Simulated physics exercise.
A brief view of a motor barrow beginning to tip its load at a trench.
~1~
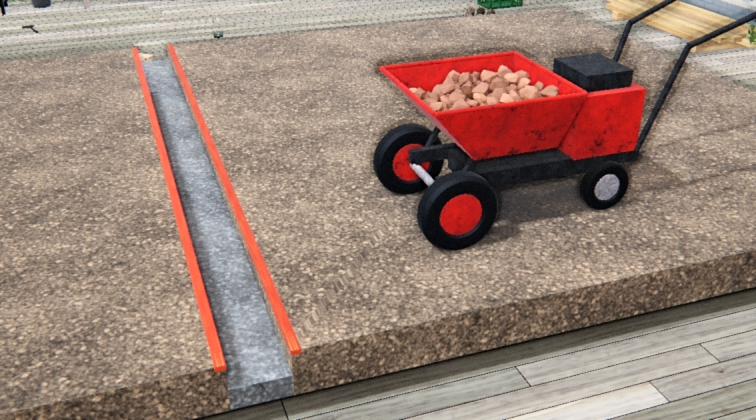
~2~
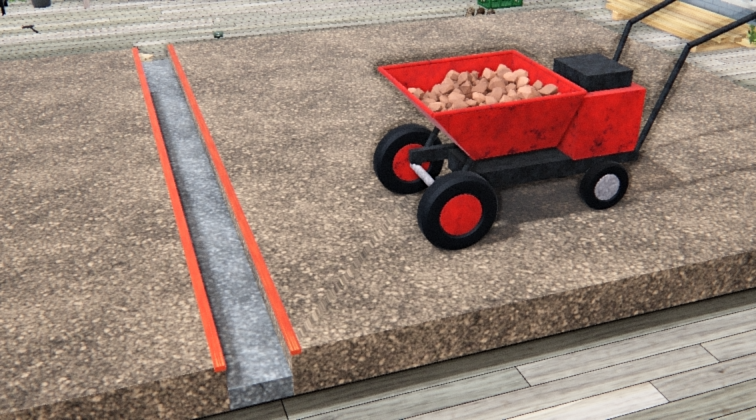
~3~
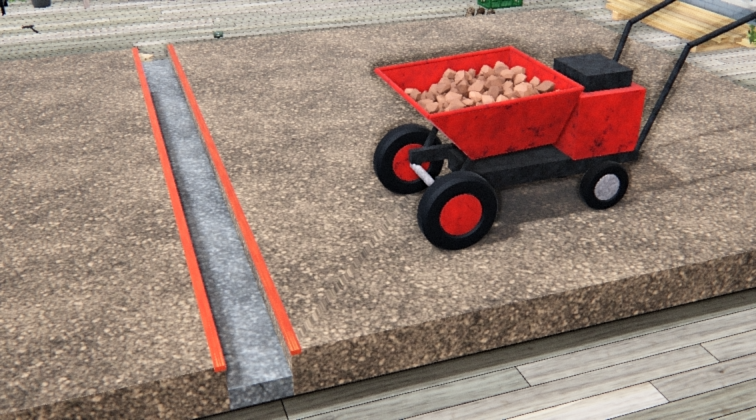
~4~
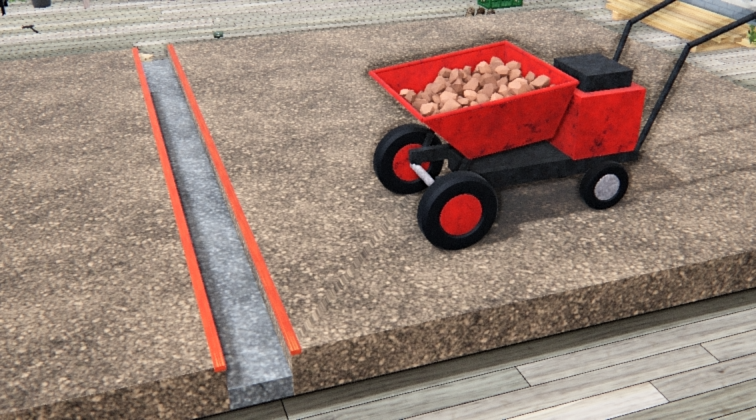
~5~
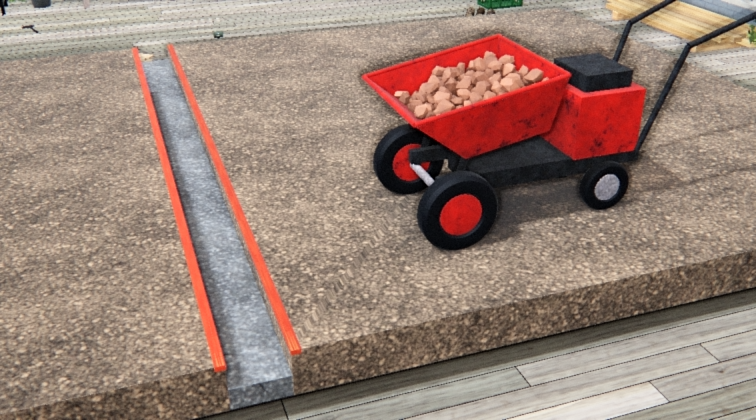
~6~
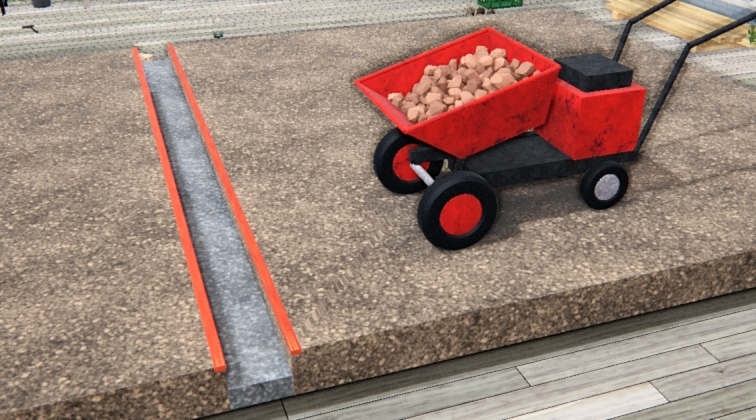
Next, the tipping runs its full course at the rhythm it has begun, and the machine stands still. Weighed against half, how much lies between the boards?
Below half.
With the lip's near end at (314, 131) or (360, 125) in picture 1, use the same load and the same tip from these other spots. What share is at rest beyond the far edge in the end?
Result: Try 1 = 50 %, try 2 = 10 %.
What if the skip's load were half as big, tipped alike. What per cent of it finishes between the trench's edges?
My estimate is near 20 per cent.
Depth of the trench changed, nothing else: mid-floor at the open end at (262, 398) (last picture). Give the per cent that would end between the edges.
Something close to 30 per cent.
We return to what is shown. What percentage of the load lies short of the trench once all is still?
Estimate: Around 65 per cent.
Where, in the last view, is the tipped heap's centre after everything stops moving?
Around (283, 238).
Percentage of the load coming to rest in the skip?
It is some 10 percent.
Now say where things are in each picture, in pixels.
In the first frame, lip of the skip at (435, 115), level; top of the load at (496, 88), lumps of rubble; first edge of the trench at (280, 311); far edge at (209, 325), the trench under half as wide as the skip, and about half as deep as wide.
In the second frame, lip of the skip at (433, 115), level; top of the load at (495, 87).
In the third frame, lip of the skip at (429, 117), tipped barely; top of the load at (506, 93).
In the fourth frame, lip of the skip at (423, 120), tipped a little; top of the load at (501, 90).
In the fifth frame, lip of the skip at (415, 125), tipped a little; top of the load at (495, 86).
In the sixth frame, lip of the skip at (406, 131), tipped clearly; top of the load at (491, 74); first edge of the trench at (280, 311); far edge at (209, 325).
Soon, skip tipped steeply; all in the skip.
A while on, skip tipped right over; most in the skip; about a quarter short of the trench; a stray few falling.
Towards the end, skip tipped right over; about a quarter in the skip; about two thirds short of the trench; about a quarter in or heaped over the trench; a stray few beyond it.
Finally, skip tipped right over; a small part in the skip; about two thirds short of the trench; about a quarter in or heaped over the trench; a stray few beyond it.
